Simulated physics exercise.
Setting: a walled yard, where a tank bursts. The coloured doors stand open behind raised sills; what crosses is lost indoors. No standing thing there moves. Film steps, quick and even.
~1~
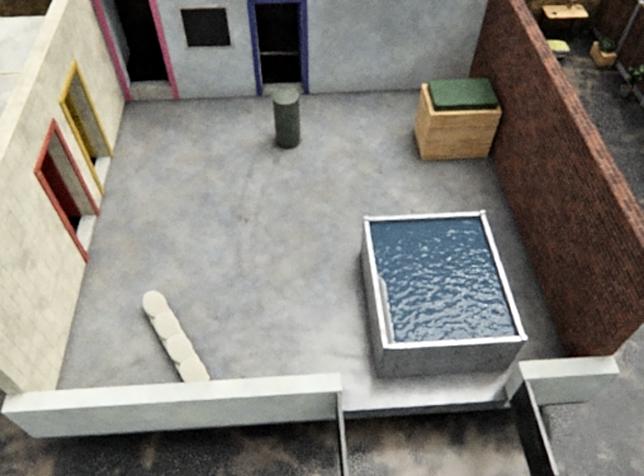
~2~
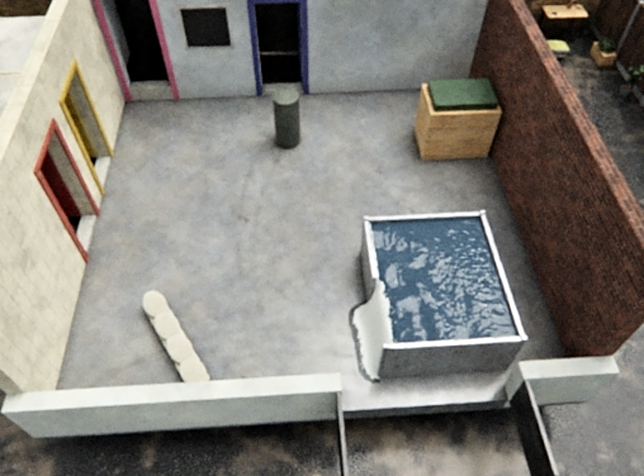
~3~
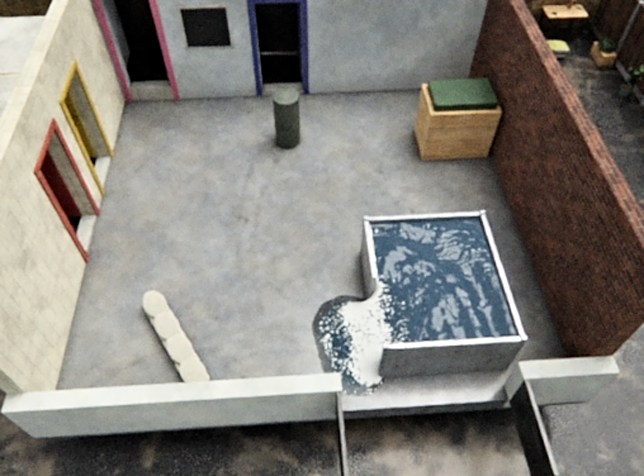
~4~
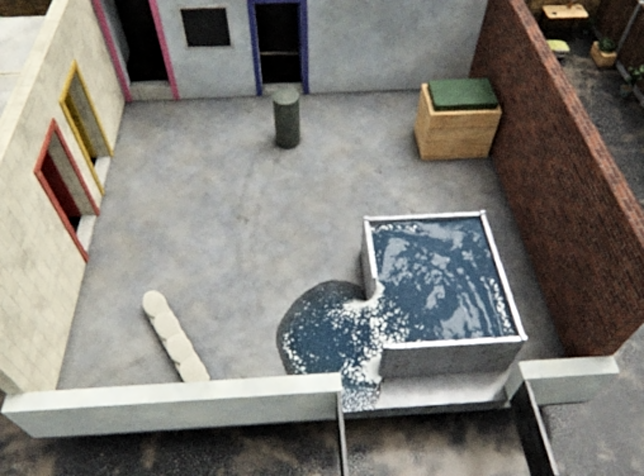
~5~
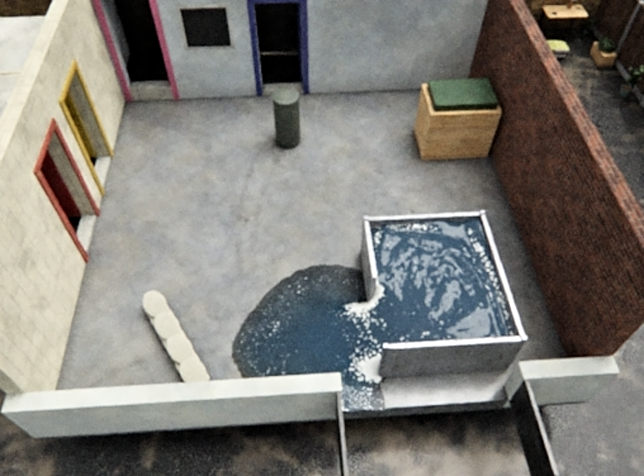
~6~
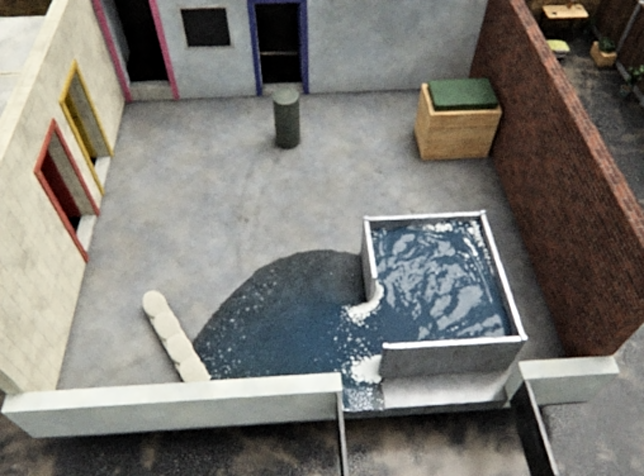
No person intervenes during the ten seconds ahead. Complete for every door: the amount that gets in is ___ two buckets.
Blue door: At most; red door: More than; pink door: At most; yellow door: More than.
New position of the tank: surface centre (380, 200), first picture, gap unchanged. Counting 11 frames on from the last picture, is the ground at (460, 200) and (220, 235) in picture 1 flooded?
Unflooded and submerged.
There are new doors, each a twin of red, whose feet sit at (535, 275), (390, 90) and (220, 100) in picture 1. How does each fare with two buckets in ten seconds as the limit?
Same order as asked - stays within the limit, stays within the limit and exceeds the limit.
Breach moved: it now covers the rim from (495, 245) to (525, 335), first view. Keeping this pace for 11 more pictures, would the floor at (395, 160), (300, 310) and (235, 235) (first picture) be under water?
Result, in sequence: Sodden, spared by the spill, spared by the spill.
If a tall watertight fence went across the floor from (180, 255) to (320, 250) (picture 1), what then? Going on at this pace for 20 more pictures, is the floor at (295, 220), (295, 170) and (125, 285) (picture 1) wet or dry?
Taking the points in order, they are high and dry, high and dry and inundated.
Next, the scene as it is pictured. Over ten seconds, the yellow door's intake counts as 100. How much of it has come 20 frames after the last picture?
Around 15 in a hundred.
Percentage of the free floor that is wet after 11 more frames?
Around 30 percent.
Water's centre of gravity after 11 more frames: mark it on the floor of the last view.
Roughly (321, 314) in the last picture.
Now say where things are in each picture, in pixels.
The tank at (437, 277) is whole and still, in the first frame.
The front is at (360, 308), out from the gap at (378, 332), in the second frame.
Water pours out at (378, 333) and has run to (323, 314), in the third frame.
The front is at (281, 337), out from the gap at (378, 333), in the fourth frame.
The front is at (238, 347), out from the gap at (378, 333), in the fifth frame.
The front is at (198, 346), out from the gap at (378, 333), in the sixth frame.
A moment on, water covers 25 % of the floor; the blue door not reached, the red door not reached, the pink door not reached, the yellow door not reached.
Next, water covers 30 % of the floor; the blue door not reached, the red door under two buckets in, the pink door not reached, the yellow door not reached.
Then, water covers 45 % of the floor; the blue door not reached, the red door over two buckets in, the pink door wet at the sill, nothing in, the yellow door under two buckets in.
Later, water covers 65 % of the floor; the blue door wet at the sill, nothing in, the red door over two buckets in, the pink door under two buckets in, the yellow door over two buckets in.
In the end, water covers 85 % of the floor; the blue door wet at the sill, nothing in, the red door far over two buckets in, the pink door under two buckets in, the yellow door far over two buckets in.
